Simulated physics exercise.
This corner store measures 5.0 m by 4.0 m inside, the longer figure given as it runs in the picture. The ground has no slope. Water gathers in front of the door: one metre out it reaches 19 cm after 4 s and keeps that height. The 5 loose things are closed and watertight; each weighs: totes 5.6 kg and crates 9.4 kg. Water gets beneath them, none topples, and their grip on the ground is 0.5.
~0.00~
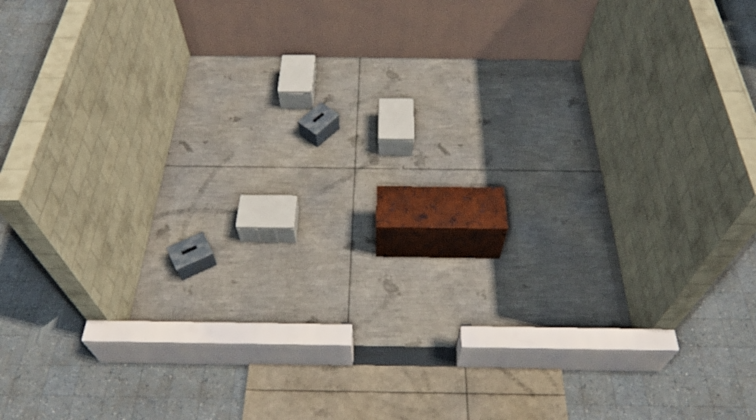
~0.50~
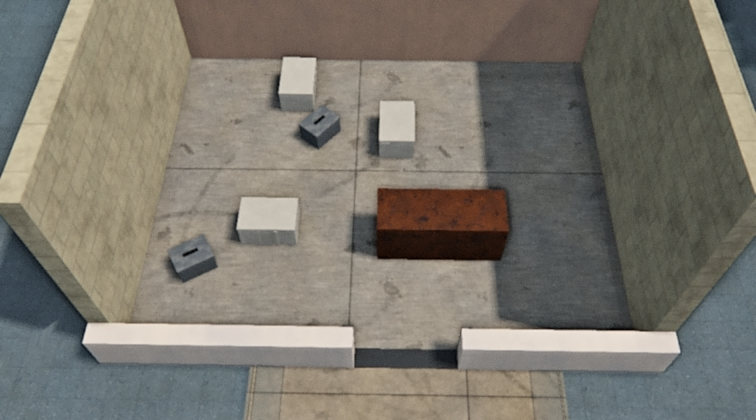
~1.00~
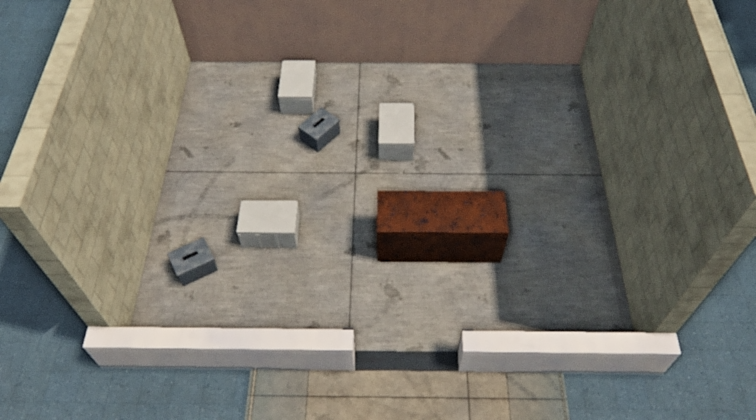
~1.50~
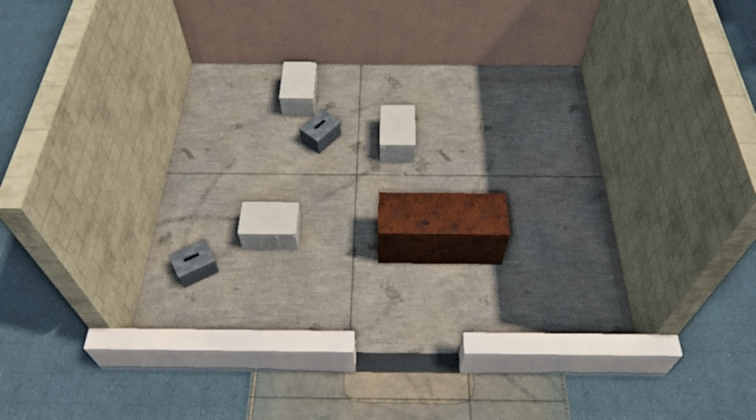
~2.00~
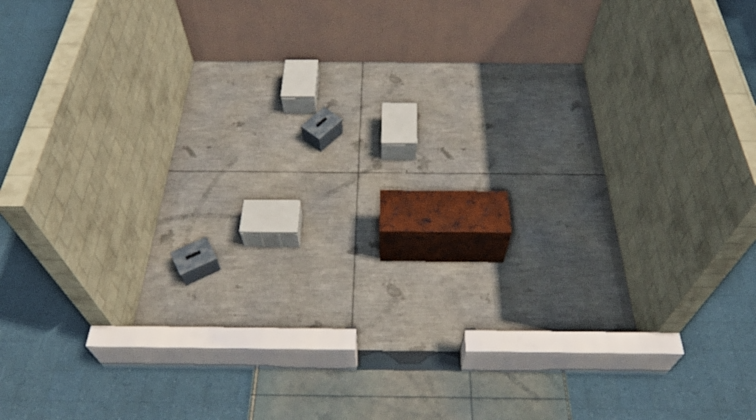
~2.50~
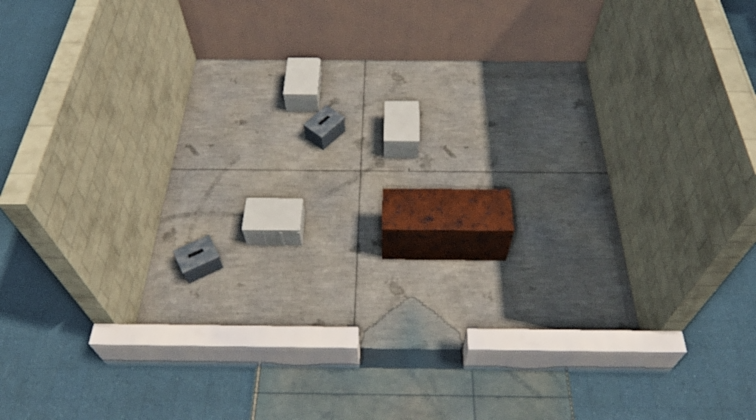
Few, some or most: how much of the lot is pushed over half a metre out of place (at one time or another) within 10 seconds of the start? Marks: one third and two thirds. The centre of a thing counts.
Share: Not even a third.
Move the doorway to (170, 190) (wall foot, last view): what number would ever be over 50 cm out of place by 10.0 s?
Then 3.
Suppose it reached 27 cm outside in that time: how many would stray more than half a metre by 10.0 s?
In that case 3 of them.
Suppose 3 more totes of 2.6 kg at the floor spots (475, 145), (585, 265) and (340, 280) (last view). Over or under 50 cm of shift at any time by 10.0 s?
In turn: Under, more, more.
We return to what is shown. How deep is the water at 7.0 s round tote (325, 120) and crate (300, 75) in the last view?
About 2 and 1 cm.
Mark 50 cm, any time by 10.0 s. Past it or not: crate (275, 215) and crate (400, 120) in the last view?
In that order: Past it, short of it.
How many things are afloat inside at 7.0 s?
0 of them.
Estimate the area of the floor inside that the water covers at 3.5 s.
About 1.5 m2.
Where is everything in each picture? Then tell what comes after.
The first frame shows a tote at (319, 118), on the bottom; a tote at (190, 250) rests on the ground; 0.0 m2 under water; 0 of 5 have shifted.
The second frame shows a tote at (319, 120), on the bottom; a tote at (191, 253), on the bottom; 0.0 m2 under water; 0 of 5 have shifted.
The third frame shows a tote at (319, 123) rests on the ground; a tote at (191, 256) rests on the ground; water covers 0.0 m2; 0 of 5 have shifted.
The fourth frame shows a tote at (320, 125), on the bottom; a tote at (192, 258), on the bottom; water covers 0.0 m2; 0 of 5 have shifted.
The fifth frame shows a tote at (322, 123), on the bottom; a tote at (193, 255) rests on the ground; 0.0 m2 under water; 0 of 5 have shifted.
The sixth frame shows a tote at (324, 121), on the bottom; a tote at (196, 254) rests on the ground; water covers 0.3 m2; 0 of 5 have shifted.
After 3.5 s 0 of 5 are over 50 cm from their spots; 0 afloat.
After 4.5 s 0 of 5 are over 50 cm from their spots; 0 afloat.
After 7.0 s 1 of 5 are over 50 cm from their spots; 0 afloat.
After 10.0 s 1 of 5 are over 50 cm from their spots, and 1 have been at some point; 2 afloat.
